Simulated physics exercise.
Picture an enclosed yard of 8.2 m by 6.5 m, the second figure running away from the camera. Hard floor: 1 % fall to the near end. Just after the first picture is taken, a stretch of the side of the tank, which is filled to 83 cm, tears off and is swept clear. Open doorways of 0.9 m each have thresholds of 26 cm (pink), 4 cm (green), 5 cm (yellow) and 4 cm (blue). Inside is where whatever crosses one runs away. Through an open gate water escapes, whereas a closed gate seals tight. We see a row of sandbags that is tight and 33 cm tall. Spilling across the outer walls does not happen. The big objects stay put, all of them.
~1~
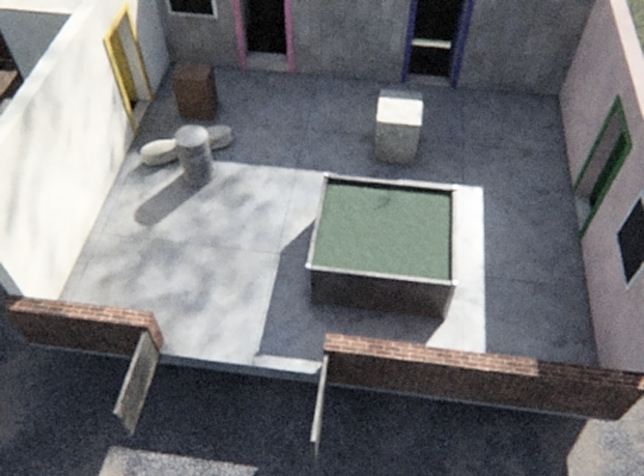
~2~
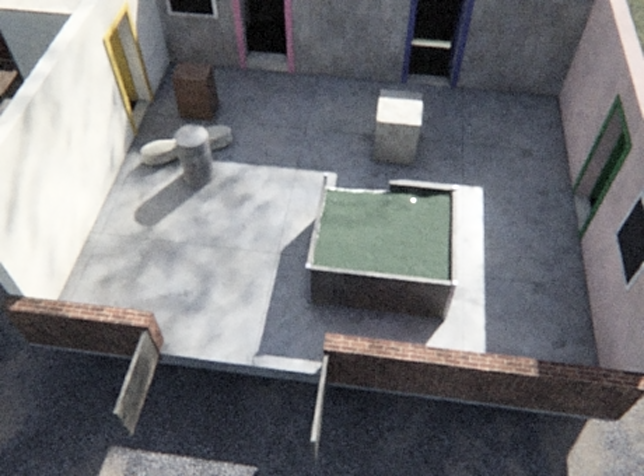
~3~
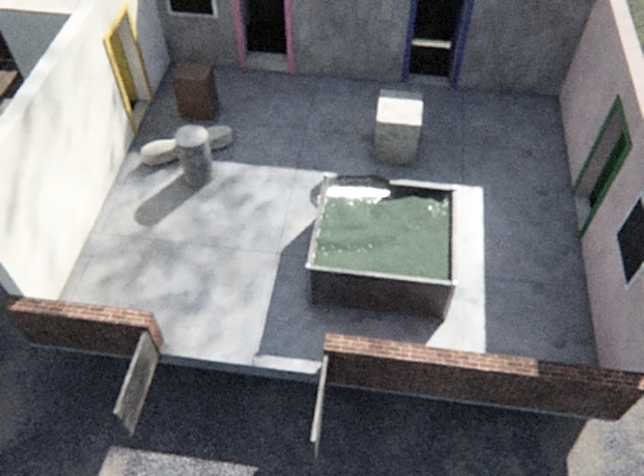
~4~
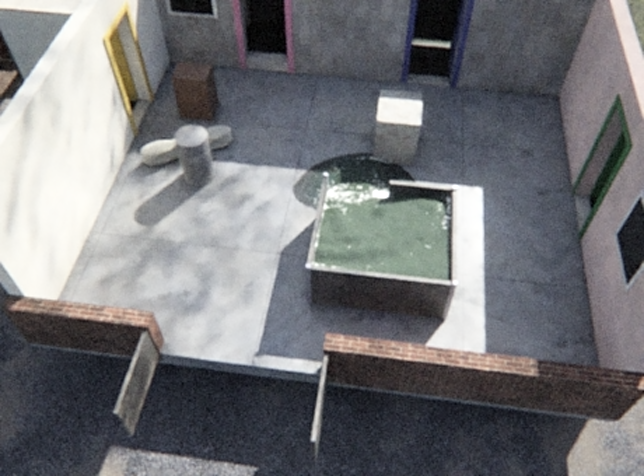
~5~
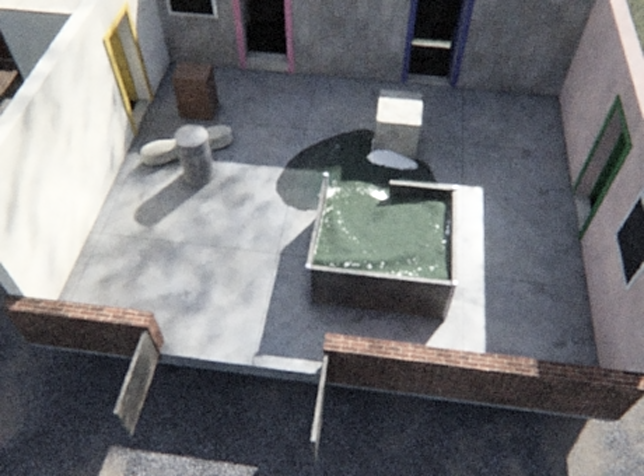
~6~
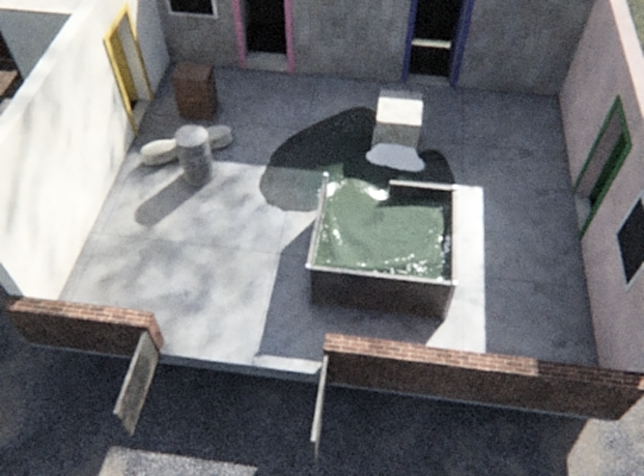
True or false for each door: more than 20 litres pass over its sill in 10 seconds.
Per door: The pink door: False; the green door: True; the yellow door: True; the blue door: False.
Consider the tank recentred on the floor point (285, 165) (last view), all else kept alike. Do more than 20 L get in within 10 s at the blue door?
Against the limit, the blue door gets no more than that.
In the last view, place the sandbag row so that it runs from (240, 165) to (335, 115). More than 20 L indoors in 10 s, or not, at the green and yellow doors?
Doors: Green exceeds / yellow stays under.
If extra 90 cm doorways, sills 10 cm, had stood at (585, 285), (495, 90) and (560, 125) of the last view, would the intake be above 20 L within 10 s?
Note, doorways in listed order: Stays short, stays short, stays short.
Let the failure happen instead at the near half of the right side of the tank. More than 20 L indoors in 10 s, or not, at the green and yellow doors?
Versus the limit - green: Exceeded, yellow: Within.
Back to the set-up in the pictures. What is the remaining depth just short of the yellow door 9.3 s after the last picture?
The depth there is near 9.5 cm.
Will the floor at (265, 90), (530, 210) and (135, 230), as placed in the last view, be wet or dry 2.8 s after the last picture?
The first point is awash, the second is awash and the third is not yet hit.
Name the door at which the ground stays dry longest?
Lab note: Last arrival at the yellow door.
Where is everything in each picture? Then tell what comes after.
The first picture shows the tank at (385, 229) is whole and still, 83 cm deep.
In the second picture, water pours out on the tank's far side and has run 0.6 m, to a hidden place; typically 10 cm deep outside, 83 cm at the tank's back.
In the third picture, water pours out on the tank's far side and has run 1.0 m, to (381, 181); typically 13 cm deep outside, 83 cm at the tank's back.
In the fourth picture, the front is at (354, 156), 1.4 m from the gap on the tank's far side; 2.2 m2 of floor is under water; 81 cm left at the back of the tank.
In the fifth picture, the front is at (361, 132), 2.1 m from the gap on the tank's far side; 3.7 m2 of floor is under water; 73 cm left at the back of the tank.
In the sixth picture, the front is at (355, 111), 2.7 m from the gap on the tank's far side; 5.2 m2 of floor is under water; 69 cm left at the back of the tank.
Then, 0.7 s after the last picture water covers 25 % of the floor and is deepest (48 cm) near (379, 166); pink door not reached, green door not reached, yellow door not reached, blue door not reached.
Then, 1.5 s after the last picture water covers 40 % of the floor and is deepest (36 cm) near (379, 166); pink door 25 cm at the sill, 0 L in, green door 5 cm at the sill, 0 L in, yellow door not reached, blue door 6 cm at the sill, 0 L in.
Then, 2.8 s after the last picture water covers 55 % of the floor and is deepest (32 cm) near (177, 66); pink door 16 cm at the sill, 0 L in, green door 9 cm at the sill, 37 L in, yellow door 10 cm at the sill, 0 L in, blue door 6 cm at the sill, 4 L in.
Then, 5.3 s after the last picture water covers 75 % of the floor and is deepest (22 cm) near (133, 141); pink door 12 cm at the sill, 0 L in, green door 8 cm at the sill, 63 L in, yellow door 11 cm at the sill, 42 L in, blue door 4 cm at the sill, 7 L in.
Then, 9.3 s after the last picture water covers 95 % of the floor and is deepest (12 cm) near (588, 392); pink door 7 cm at the sill, 0 L in, green door 5 cm at the sill, 83 L in, yellow door 9 cm at the sill, 112 L in, blue door 4 cm at the sill, 8 L in.
